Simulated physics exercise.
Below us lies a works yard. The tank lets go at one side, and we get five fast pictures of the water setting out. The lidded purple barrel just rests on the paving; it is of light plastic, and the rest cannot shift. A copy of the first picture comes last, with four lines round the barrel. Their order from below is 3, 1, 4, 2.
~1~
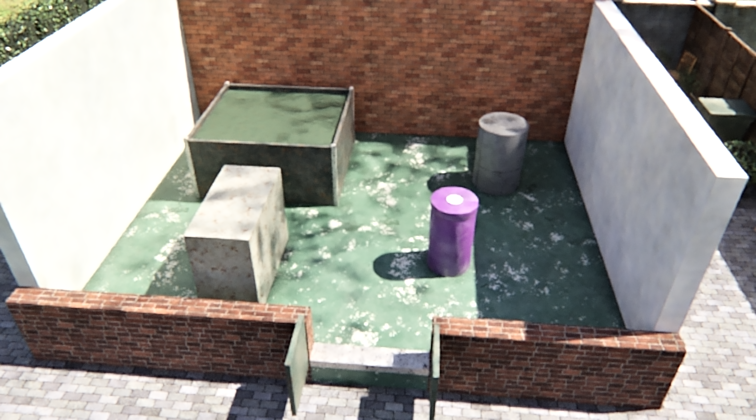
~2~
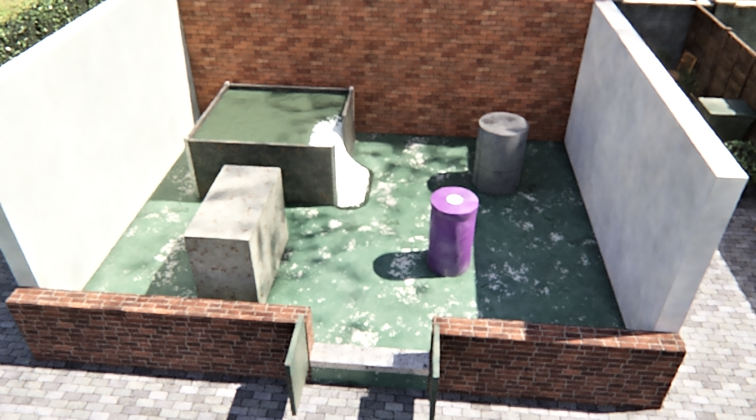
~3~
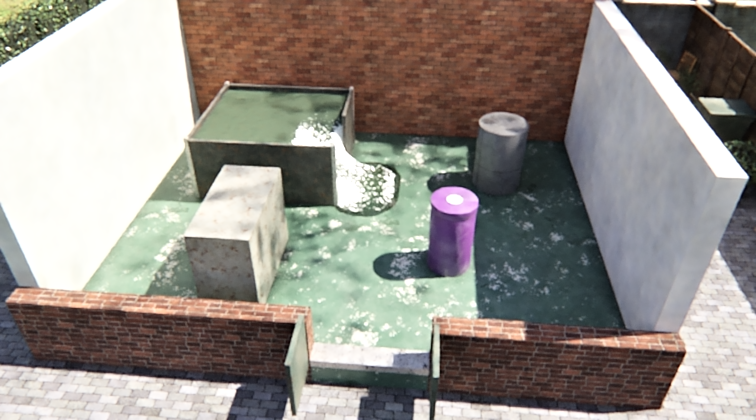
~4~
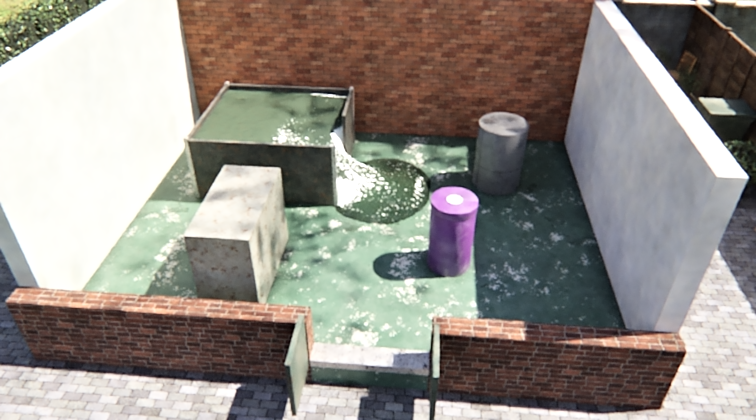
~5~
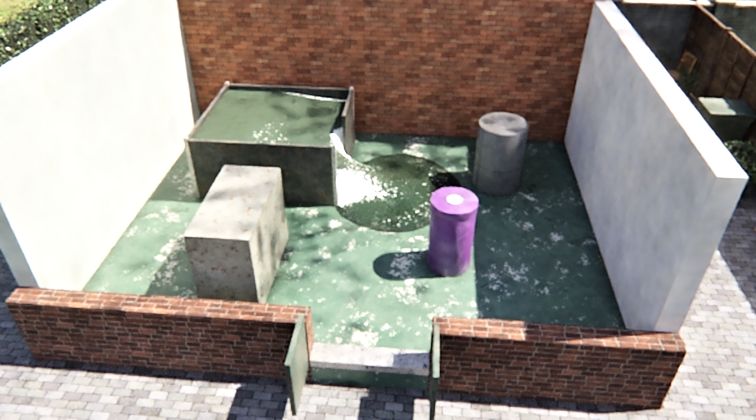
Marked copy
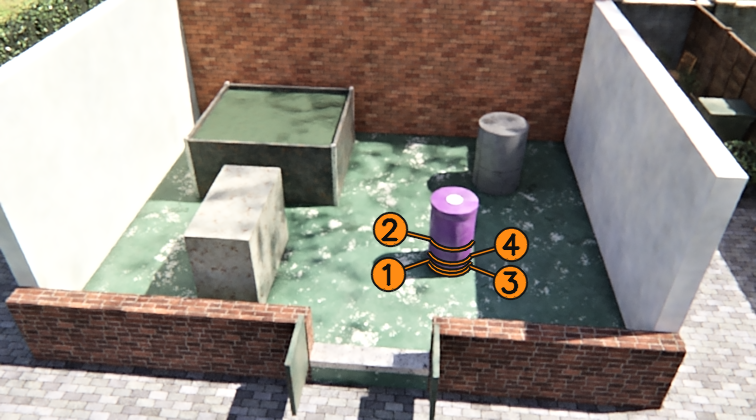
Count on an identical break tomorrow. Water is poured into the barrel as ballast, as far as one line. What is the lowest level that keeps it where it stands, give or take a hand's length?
That is line 2.
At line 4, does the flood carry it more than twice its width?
No.
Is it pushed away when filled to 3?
Yes, it does.
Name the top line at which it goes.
4 it is.
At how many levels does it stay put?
One.
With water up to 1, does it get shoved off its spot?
Yes, it does.
In orange, 1 at (449, 271); 2 at (451, 249); 3 at (449, 274); 4 at (450, 263); from the bottom up 3, 1, 4, 2.
With 1, it is pushed about twice its own width away.
With 2, it does not move.
With 3, it is pushed about 4 times its own width away.
With 4, it is pushed about its own width away.
